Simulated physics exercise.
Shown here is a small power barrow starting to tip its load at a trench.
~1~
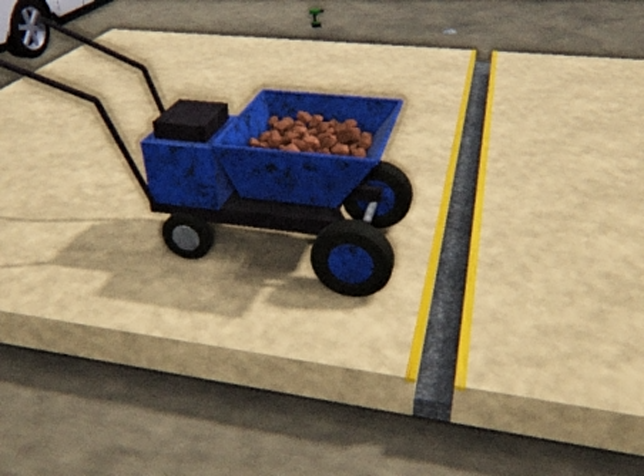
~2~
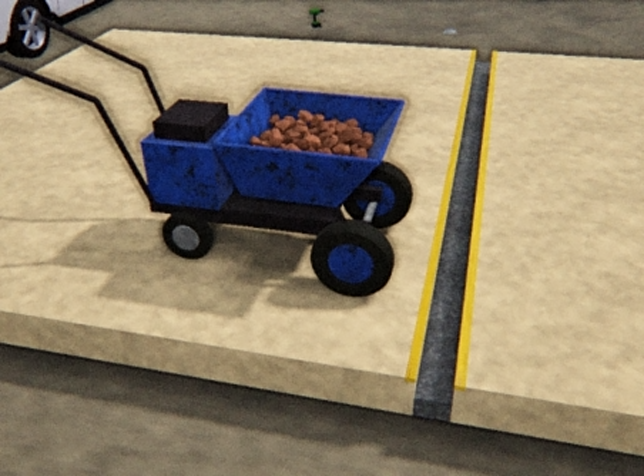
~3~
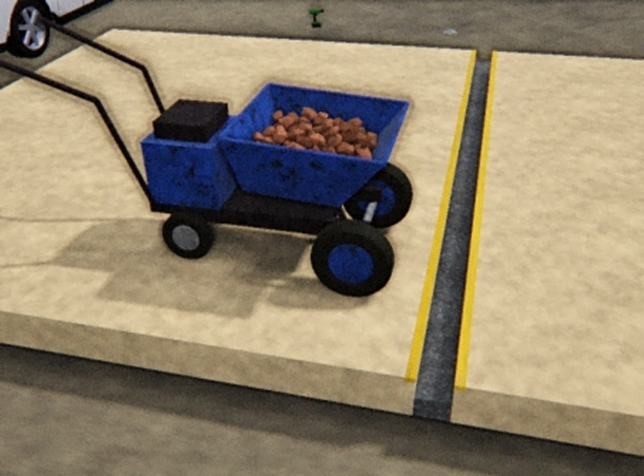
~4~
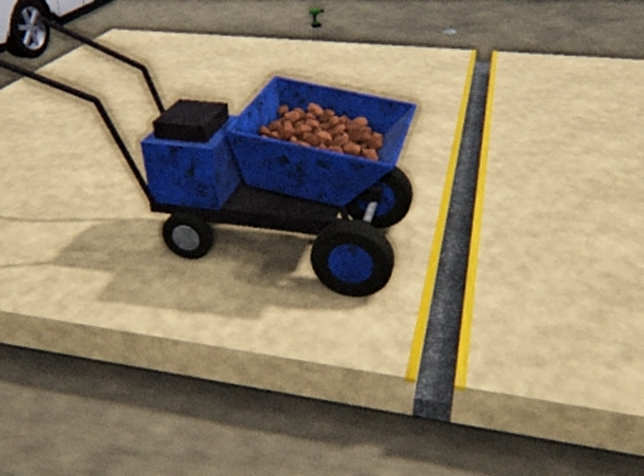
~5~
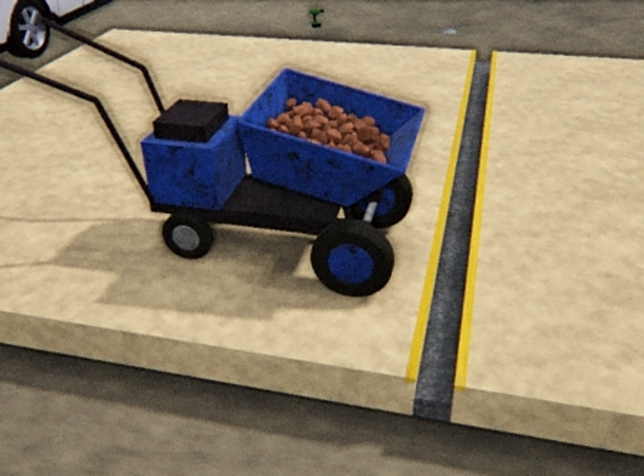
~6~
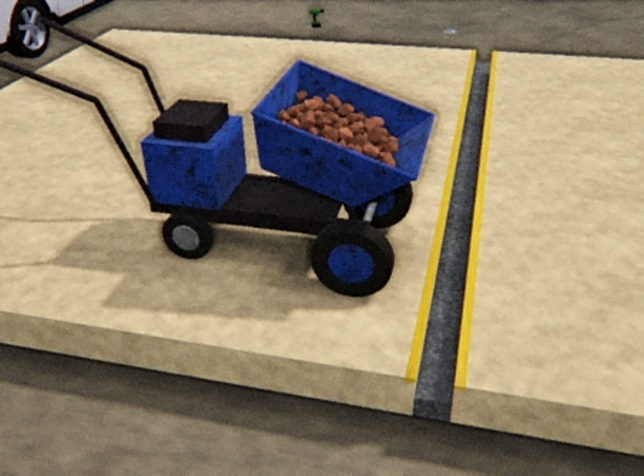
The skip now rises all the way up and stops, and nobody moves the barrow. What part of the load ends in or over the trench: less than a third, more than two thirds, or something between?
I expect the trench to receive below one third of the load.
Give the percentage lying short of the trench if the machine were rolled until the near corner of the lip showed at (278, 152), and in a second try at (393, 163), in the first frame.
The first gives close to 50 per cent and the second 0 per cent.
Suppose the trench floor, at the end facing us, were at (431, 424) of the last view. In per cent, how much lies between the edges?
About 10 per cent.
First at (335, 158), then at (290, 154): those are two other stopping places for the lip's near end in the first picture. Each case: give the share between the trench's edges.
You'd see around 50 per cent the first time and around 50 per cent the second.
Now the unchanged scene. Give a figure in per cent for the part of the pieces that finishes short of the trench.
0 %.
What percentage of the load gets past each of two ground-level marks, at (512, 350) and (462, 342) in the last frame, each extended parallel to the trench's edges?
Close to 50 and 90 per cent respectively.
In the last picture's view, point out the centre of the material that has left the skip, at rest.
Around (512, 272), give or take.
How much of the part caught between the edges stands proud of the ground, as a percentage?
Estimate: Near 0 per cent.
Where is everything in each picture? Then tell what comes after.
In the first picture, lip of the skip at (377, 162), level; top of the load at (299, 146), lumps of rubble; first edge of the trench at (419, 335); far edge at (465, 342), the trench under half as wide as the skip, and about half as deep as wide.
In the second picture, lip of the skip at (379, 163), level; top of the load at (300, 145).
In the third picture, lip of the skip at (384, 164), tipped barely; top of the load at (304, 143).
In the fourth picture, lip of the skip at (392, 167), tipped a little; top of the load at (303, 131).
In the fifth picture, lip of the skip at (403, 172), tipped a little; top of the load at (302, 140).
In the sixth picture, lip of the skip at (415, 179), tipped clearly; top of the load at (305, 123); first edge of the trench at (419, 335); far edge at (465, 342).
Soon after the last picture, skip tipped steeply; all in the skip.
A little later, skip tipped right over; most in the skip; a small part beyond it; a stray few falling.
Later still, skip tipped right over; about a quarter in the skip; most beyond it.
By the end, skip tipped right over; a small part in or heaped over the trench; most beyond it.
